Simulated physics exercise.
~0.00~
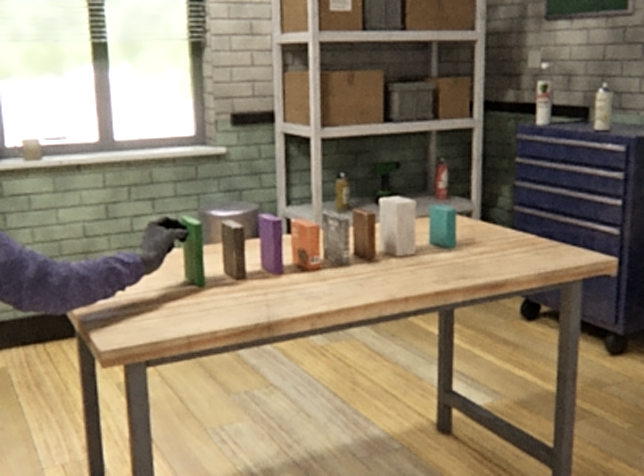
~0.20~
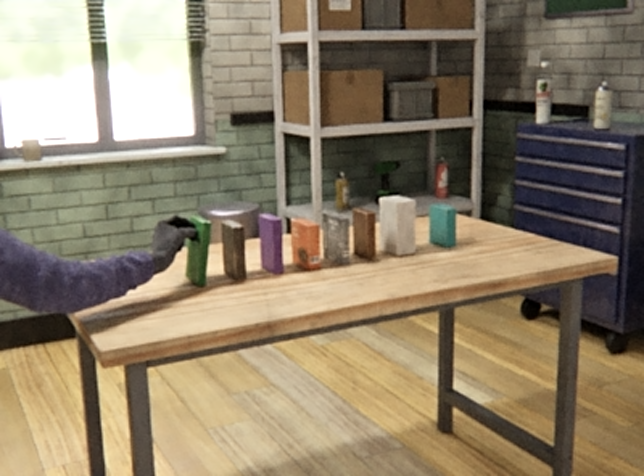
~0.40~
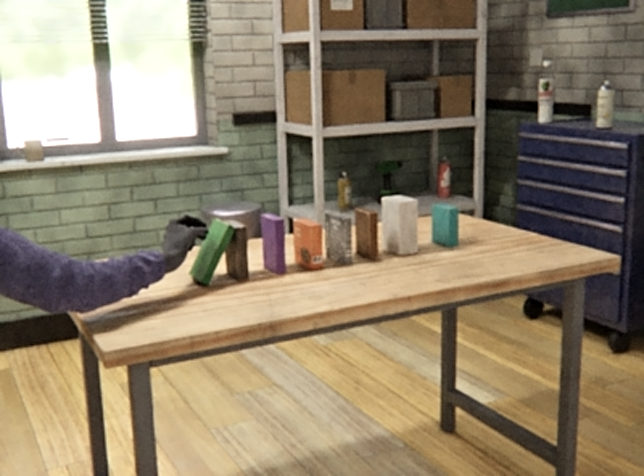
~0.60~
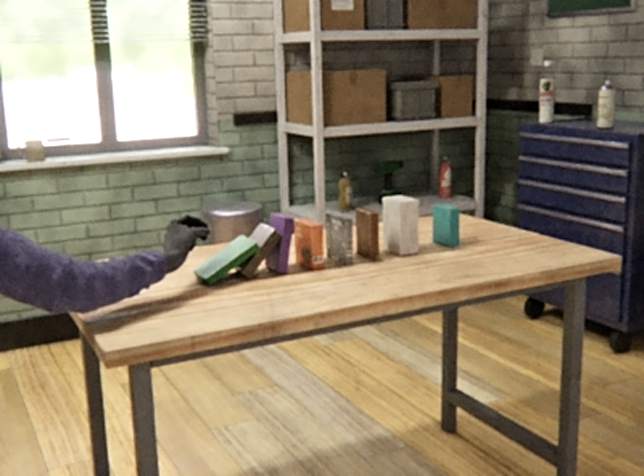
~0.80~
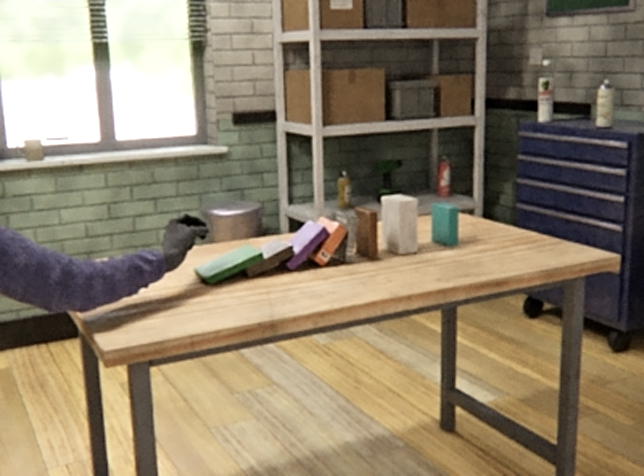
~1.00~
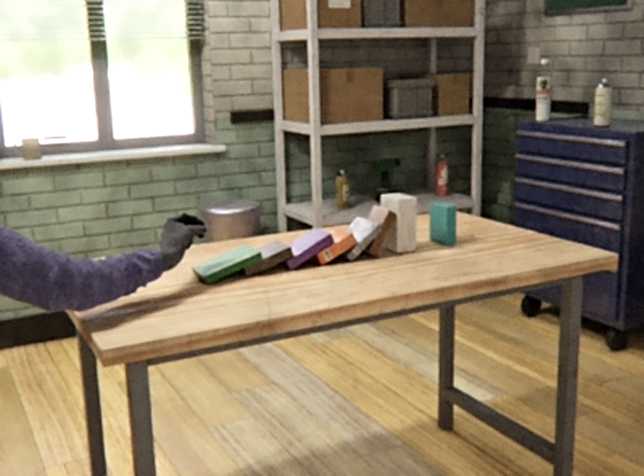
A row of upright blocks stands across a wooden workbench in a garage-like room, seen from a slightly swaying camera in front, with shelves of boxes behind and a blue tool chest at right. From the left run green, dark brown, purple, orange, grey, brown, white and turquoise pieces. A gloved hand in a purple sleeve tips the green block rightward, then stays still. The green block knocks over the dark one, which topples the purple, then the orange. The grey one leans onto the brown block, which ends askew against the white block, while white and turquoise remain standing.
